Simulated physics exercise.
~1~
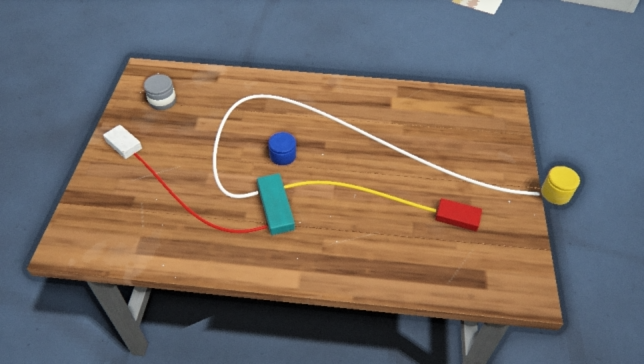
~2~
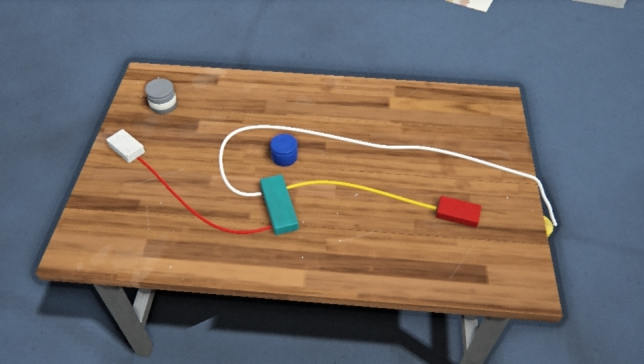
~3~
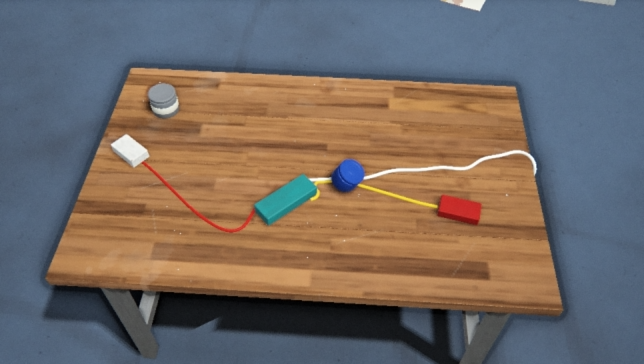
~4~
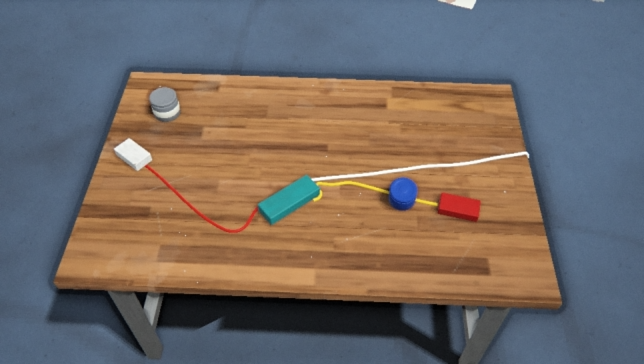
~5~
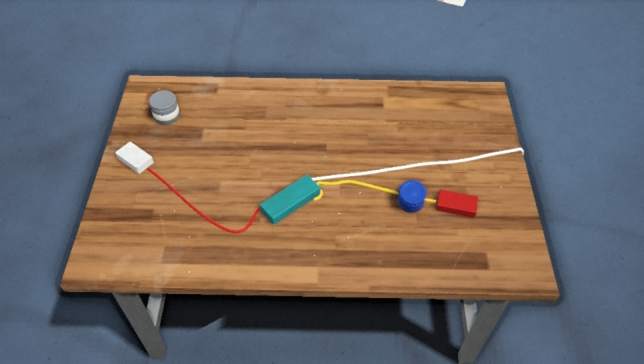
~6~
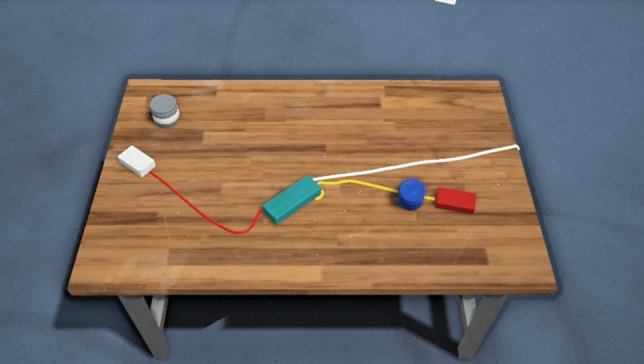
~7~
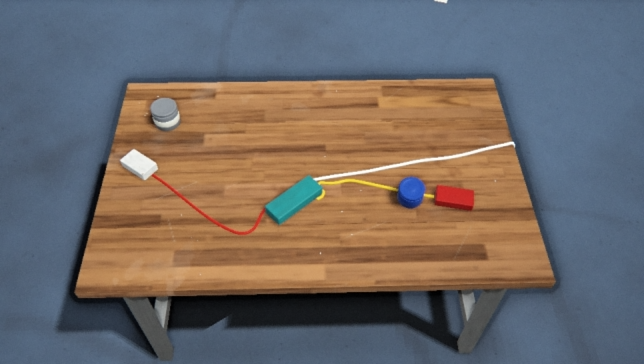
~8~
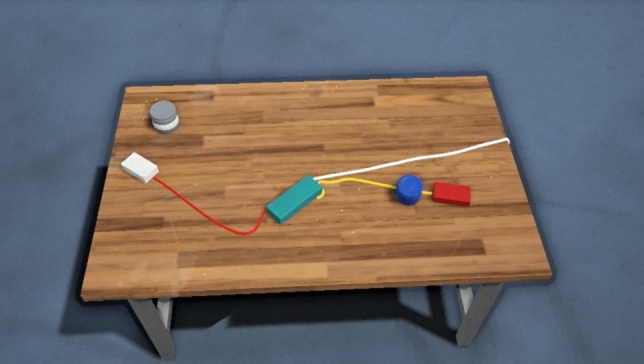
A wooden table stands on a blue floor, seen from above at an angle that drifts slightly. A white box and a grey tin sit on the left, a teal strip and a blue tub near the middle, a red block on the right, and a yellow cylinder at the right edge, with red, yellow and white cables meeting at the strip. The yellow cylinder drops over the edge, pulling the white cable tight. The strip swivels, and the tub is swept right along the yellow cable. The tub settles beside the red block, the cable stretched to the table's edge.
